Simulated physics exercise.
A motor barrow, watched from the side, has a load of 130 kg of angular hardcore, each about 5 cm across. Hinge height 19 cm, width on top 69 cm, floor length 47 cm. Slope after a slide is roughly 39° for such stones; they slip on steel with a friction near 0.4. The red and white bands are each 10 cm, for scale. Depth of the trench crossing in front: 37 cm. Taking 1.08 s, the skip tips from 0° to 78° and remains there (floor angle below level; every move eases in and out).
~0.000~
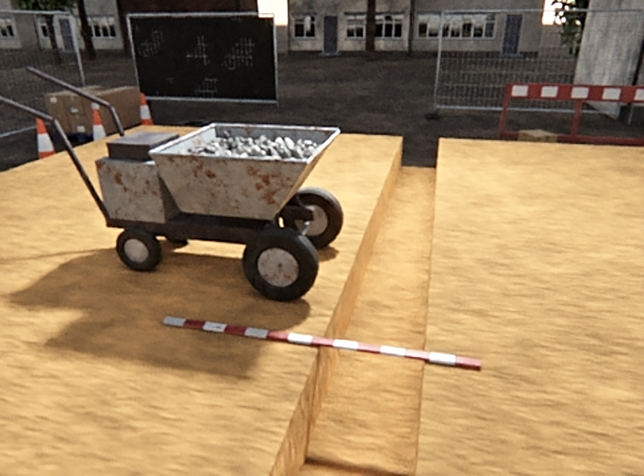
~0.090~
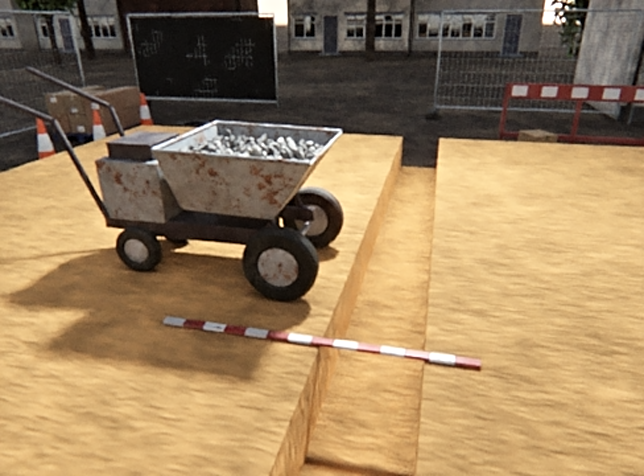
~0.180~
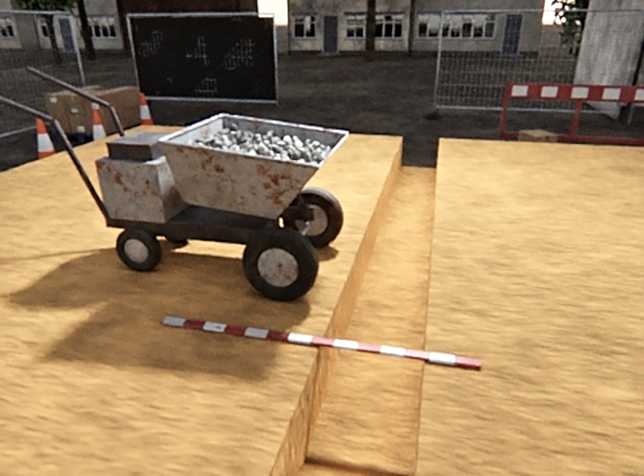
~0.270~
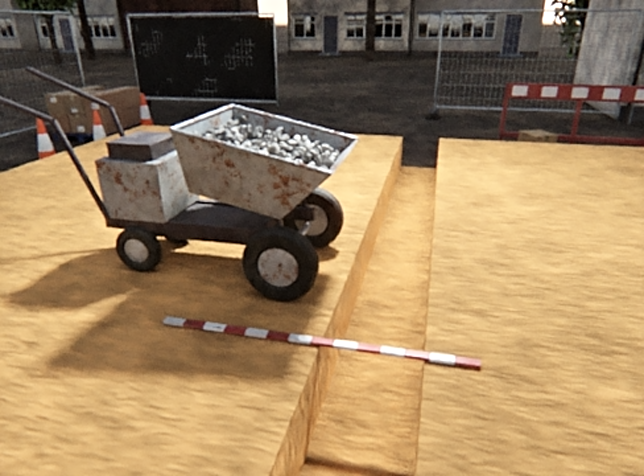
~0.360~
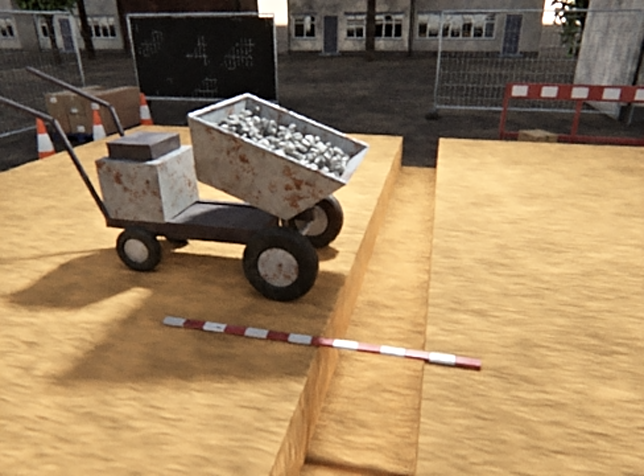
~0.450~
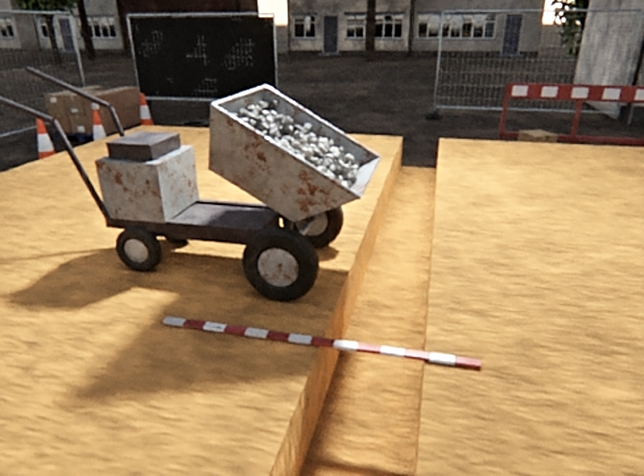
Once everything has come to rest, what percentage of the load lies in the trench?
71 %.
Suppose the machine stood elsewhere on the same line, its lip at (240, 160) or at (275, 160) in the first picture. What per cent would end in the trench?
Near 100 per cent from the first place, 95 from the second.
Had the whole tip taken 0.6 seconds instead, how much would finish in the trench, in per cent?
About 50%.
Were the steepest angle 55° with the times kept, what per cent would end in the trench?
In that case some 10 per cent.
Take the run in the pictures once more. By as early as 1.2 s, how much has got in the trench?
15 per cent, give or take.
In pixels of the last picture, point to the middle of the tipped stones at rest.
Centre estimate: Around (412, 323).
After 0.8 s the floor is at 66°; 100 % in the skip; the foremost stones are at (396, 233).
After 1.2 s the floor is at 78°; 68 % in the skip, 17 % in the trench, 15 % past the trench; the foremost stones are at (480, 283).
After 1.5 s the floor is at 78°; 33 % in the skip, 37 % in the trench, 29 % past the trench; the foremost stones are at (562, 286).
After 3.5 s the floor is at 78°; 0 % in the skip, 71 % in the trench, 29 % past the trench; the foremost stones are at (584, 289).
